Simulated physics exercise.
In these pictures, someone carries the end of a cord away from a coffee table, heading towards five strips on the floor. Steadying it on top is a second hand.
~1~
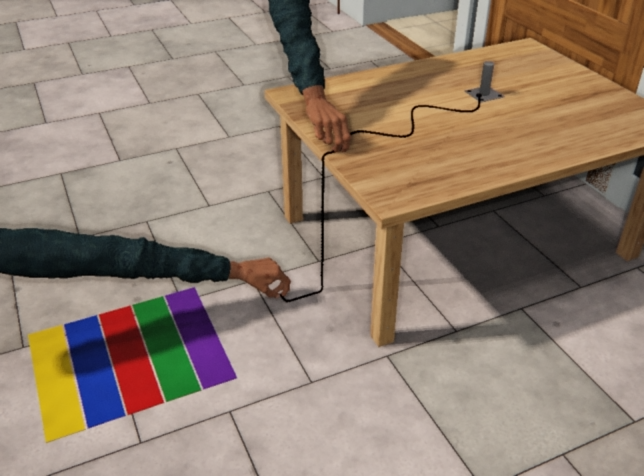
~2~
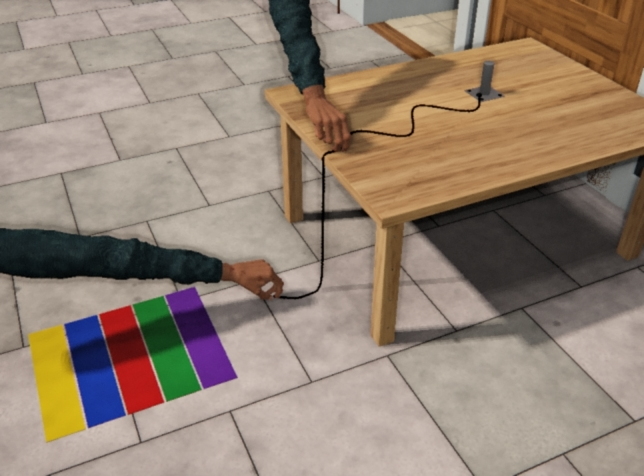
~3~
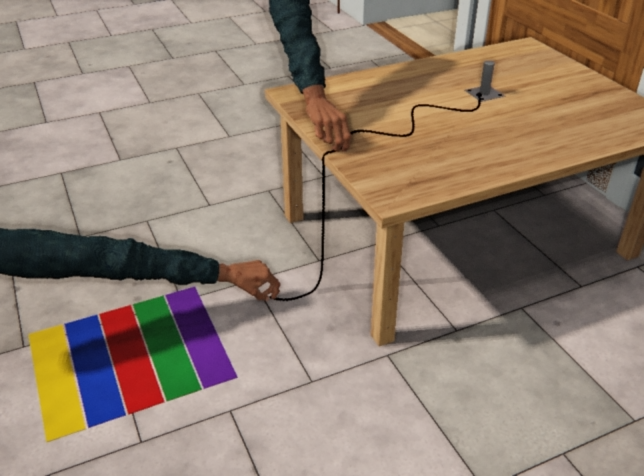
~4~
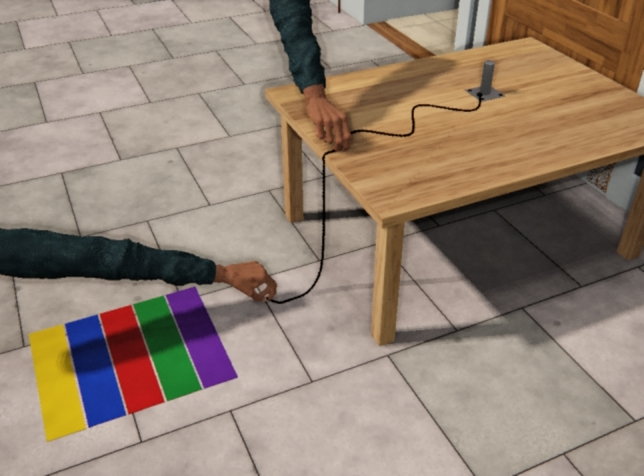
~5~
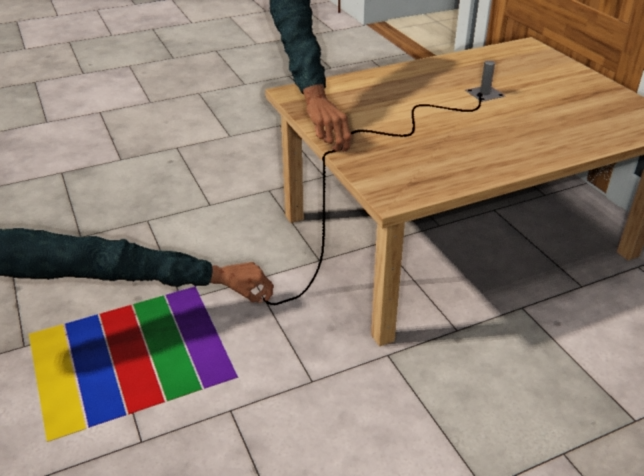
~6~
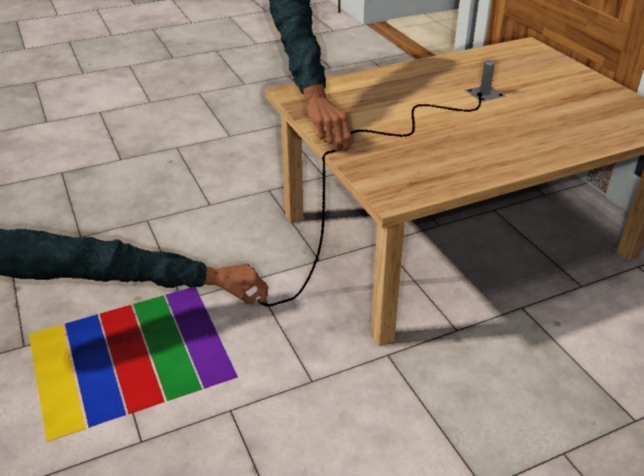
The clip shows one hand resting on a cord at the edge of a wooden table while another hand, low above the tiled floor, draws the cord's end slightly left, near a mat of five coloured strips.
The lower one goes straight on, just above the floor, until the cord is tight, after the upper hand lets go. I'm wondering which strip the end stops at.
It stops at the blue strip.
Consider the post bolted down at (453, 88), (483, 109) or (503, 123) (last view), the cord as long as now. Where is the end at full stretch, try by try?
In pixels, the answers are (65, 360), (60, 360) and (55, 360).
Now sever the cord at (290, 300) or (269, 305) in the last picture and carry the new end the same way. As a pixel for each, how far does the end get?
One per try, the spots are (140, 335) and (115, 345).
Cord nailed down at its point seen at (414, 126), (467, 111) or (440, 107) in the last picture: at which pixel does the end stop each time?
Going through the three tries, you get (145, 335), (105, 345) and (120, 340).
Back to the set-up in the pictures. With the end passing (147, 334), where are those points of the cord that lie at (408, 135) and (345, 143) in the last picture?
You'll see them at (353, 137) and then at (310, 188).
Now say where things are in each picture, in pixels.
The first frame shows end (281, 294); purple (212, 365); green (177, 377); red (140, 389); blue (102, 401); yellow (62, 414).
The second frame shows end (274, 296); cord through (474, 110) (412, 112) (385, 134) (331, 153) (323, 216) (322, 277).
The third frame shows end (270, 297).
The fourth frame shows end (267, 298); cord through (475, 110) (413, 111) (386, 134) (331, 152) (324, 216) (318, 279).
The fifth frame shows end (263, 299).
The sixth frame shows end (258, 300); cord through (475, 110) (413, 111) (386, 134) (332, 152) (323, 216) (308, 280).
Soon after, end near (147, 334); over green.
After that, end near (111, 344); over red.
At the stop, end near (90, 351); over blue. The end stops over the blue strip.
